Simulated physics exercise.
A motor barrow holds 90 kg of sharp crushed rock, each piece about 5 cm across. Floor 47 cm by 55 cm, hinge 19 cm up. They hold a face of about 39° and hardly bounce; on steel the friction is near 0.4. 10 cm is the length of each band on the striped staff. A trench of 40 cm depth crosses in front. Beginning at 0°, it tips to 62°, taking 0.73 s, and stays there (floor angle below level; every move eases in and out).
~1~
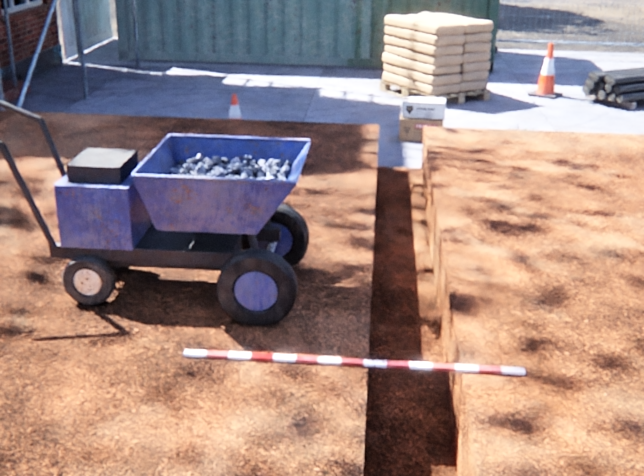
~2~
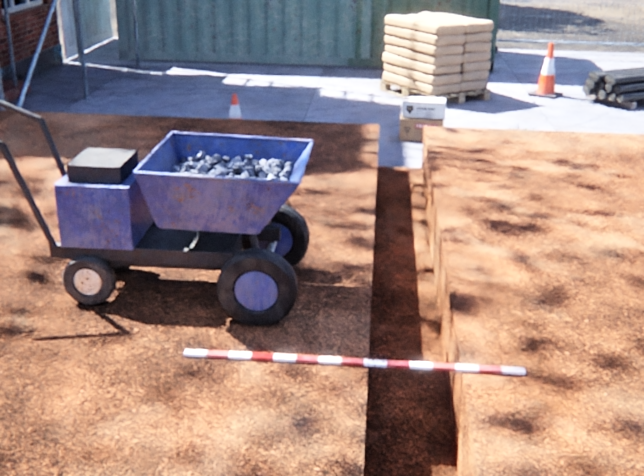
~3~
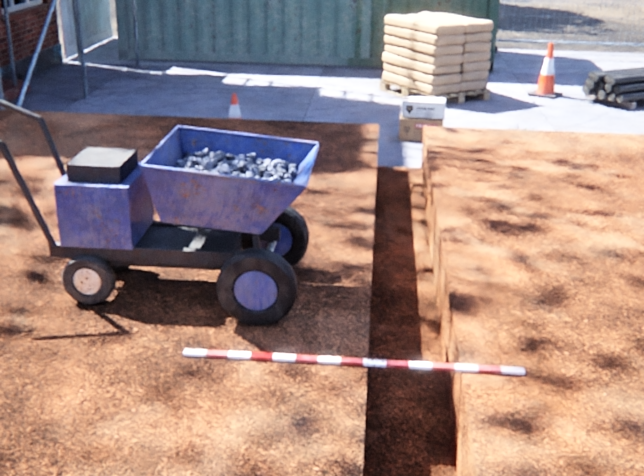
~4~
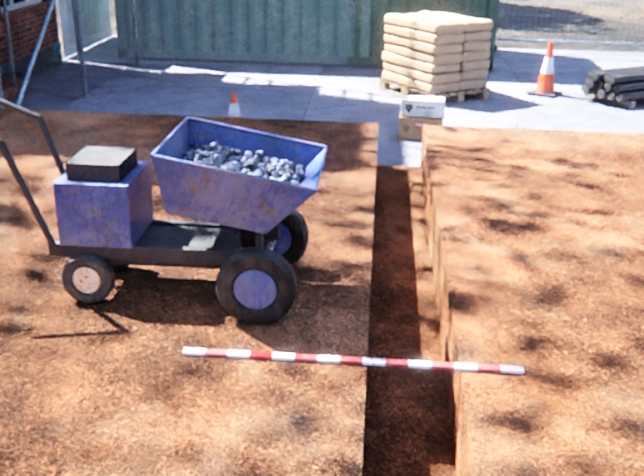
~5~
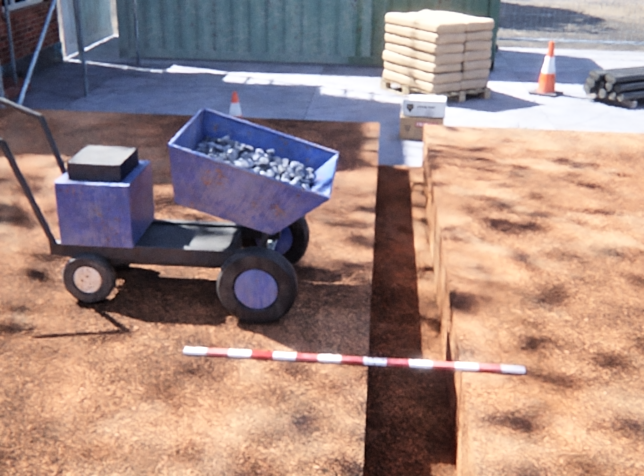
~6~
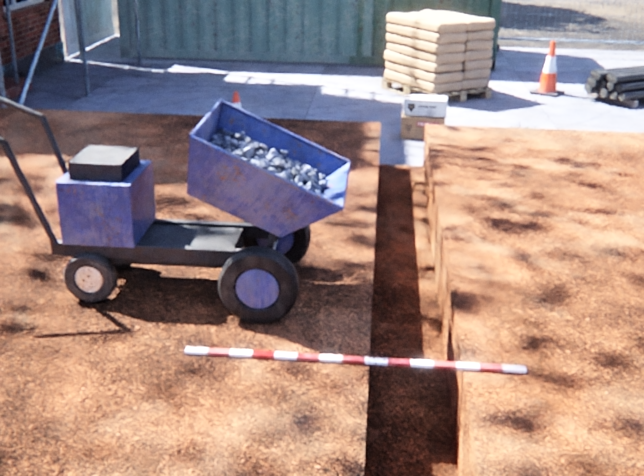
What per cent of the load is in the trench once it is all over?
33 %.
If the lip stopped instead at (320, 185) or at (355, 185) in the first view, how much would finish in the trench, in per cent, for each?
About 30 per cent first, then about 15 per cent.
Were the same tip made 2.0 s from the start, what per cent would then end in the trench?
With that timing, about 10 per cent.
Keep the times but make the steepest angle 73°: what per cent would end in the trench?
In that case around 85 percent.
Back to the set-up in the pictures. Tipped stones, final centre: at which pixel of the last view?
(422, 367).
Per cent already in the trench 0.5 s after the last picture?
About 5%.
Then, 0.2 s after the last picture the floor is at 53°, 100 % in the skip; the foremost stones are at (353, 229).
Then, 0.5 s after the last picture the floor is at 62°, 97 % in the skip, 3 % in the trench; the foremost stones are at (403, 259).
Then, 0.9 s after the last picture the floor is at 62°, 75 % in the skip, 25 % in the trench; the foremost stones are at (451, 329).
Then, 2.8 s after the last picture the floor is at 62°, 67 % in the skip, 33 % in the trench; the foremost stones are at (453, 337).
